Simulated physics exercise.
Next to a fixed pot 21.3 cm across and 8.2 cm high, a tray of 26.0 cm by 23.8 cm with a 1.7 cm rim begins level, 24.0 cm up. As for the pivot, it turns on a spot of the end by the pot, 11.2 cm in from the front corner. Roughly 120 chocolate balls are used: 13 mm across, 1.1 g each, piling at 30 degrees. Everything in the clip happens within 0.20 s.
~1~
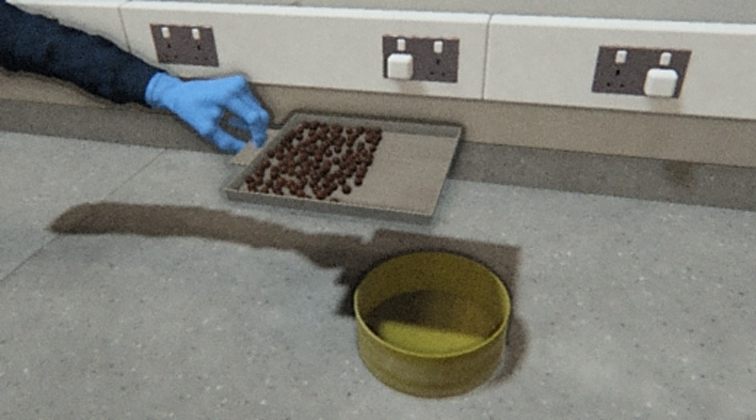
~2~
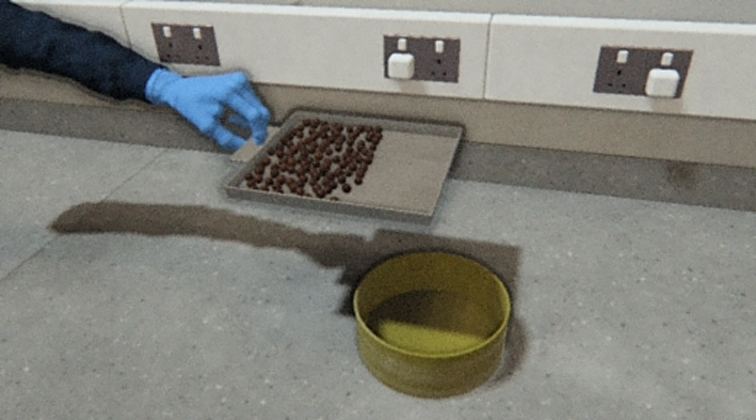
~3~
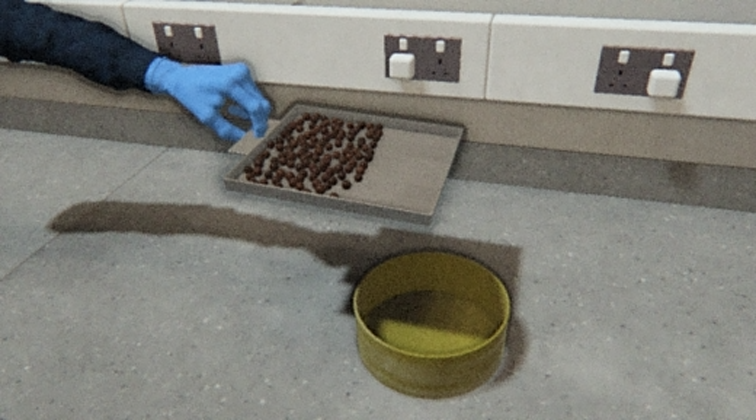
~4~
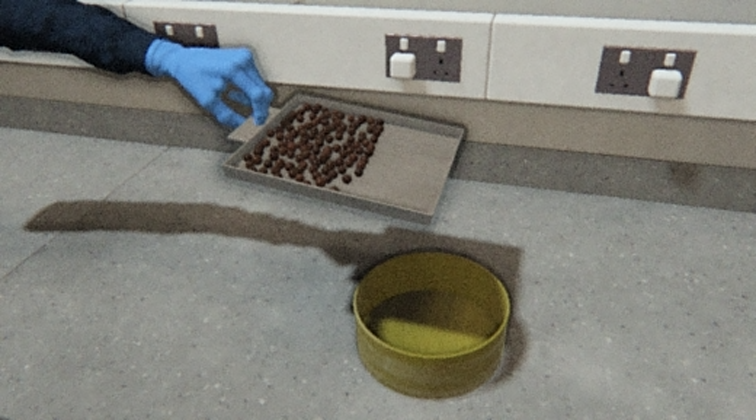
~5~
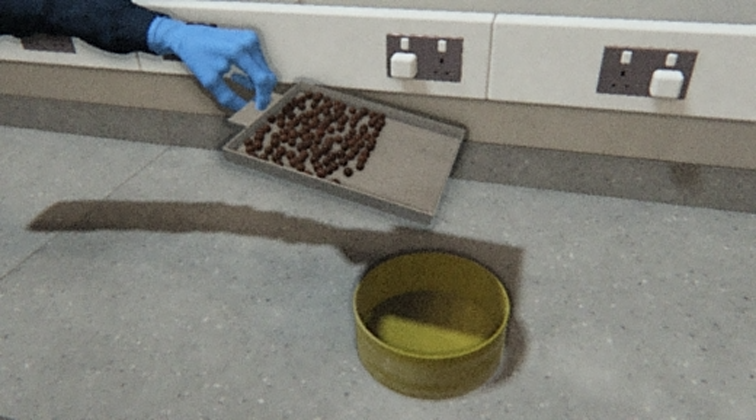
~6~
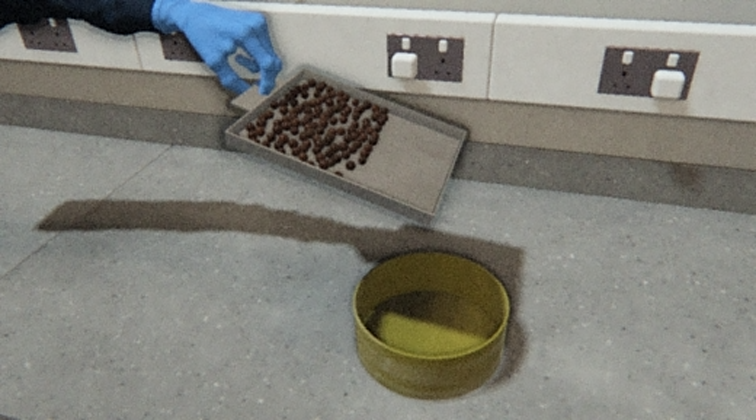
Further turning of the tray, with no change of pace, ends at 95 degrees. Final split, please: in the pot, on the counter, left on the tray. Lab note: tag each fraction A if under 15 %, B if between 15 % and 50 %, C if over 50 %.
Pot = B, counter = C, tray = A.
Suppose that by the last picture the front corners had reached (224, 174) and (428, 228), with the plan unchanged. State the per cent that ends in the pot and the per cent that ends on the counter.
That works out as pot 90 and counter 10.
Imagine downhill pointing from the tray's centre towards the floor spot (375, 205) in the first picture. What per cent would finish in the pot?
My guess is roughly 95 percent.
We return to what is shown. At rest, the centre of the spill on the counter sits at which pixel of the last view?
Around (537, 292).
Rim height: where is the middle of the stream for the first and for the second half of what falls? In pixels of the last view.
I'd mark about (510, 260) for the first half, then (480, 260) for the second.
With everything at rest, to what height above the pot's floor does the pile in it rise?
Some 1.5 cm above the floor.
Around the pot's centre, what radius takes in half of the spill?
Distance: Some 24 cm.
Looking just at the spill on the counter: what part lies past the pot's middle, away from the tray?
Around 90 per cent, give or take.
Then, 0.30 s after the last picture, tilt 56 degrees; the tray holds 100 %, the pot 0 %.
Then, 0.50 s after the last picture, tilt 81 degrees; the tray holds 60 %, the pot 0 %.
Then, 0.82 s after the last picture, tilt 95 degrees; the tray holds 20 %, the pot 15 %.
In the end, pot 30 %, counter 70 %, tray 0 %.
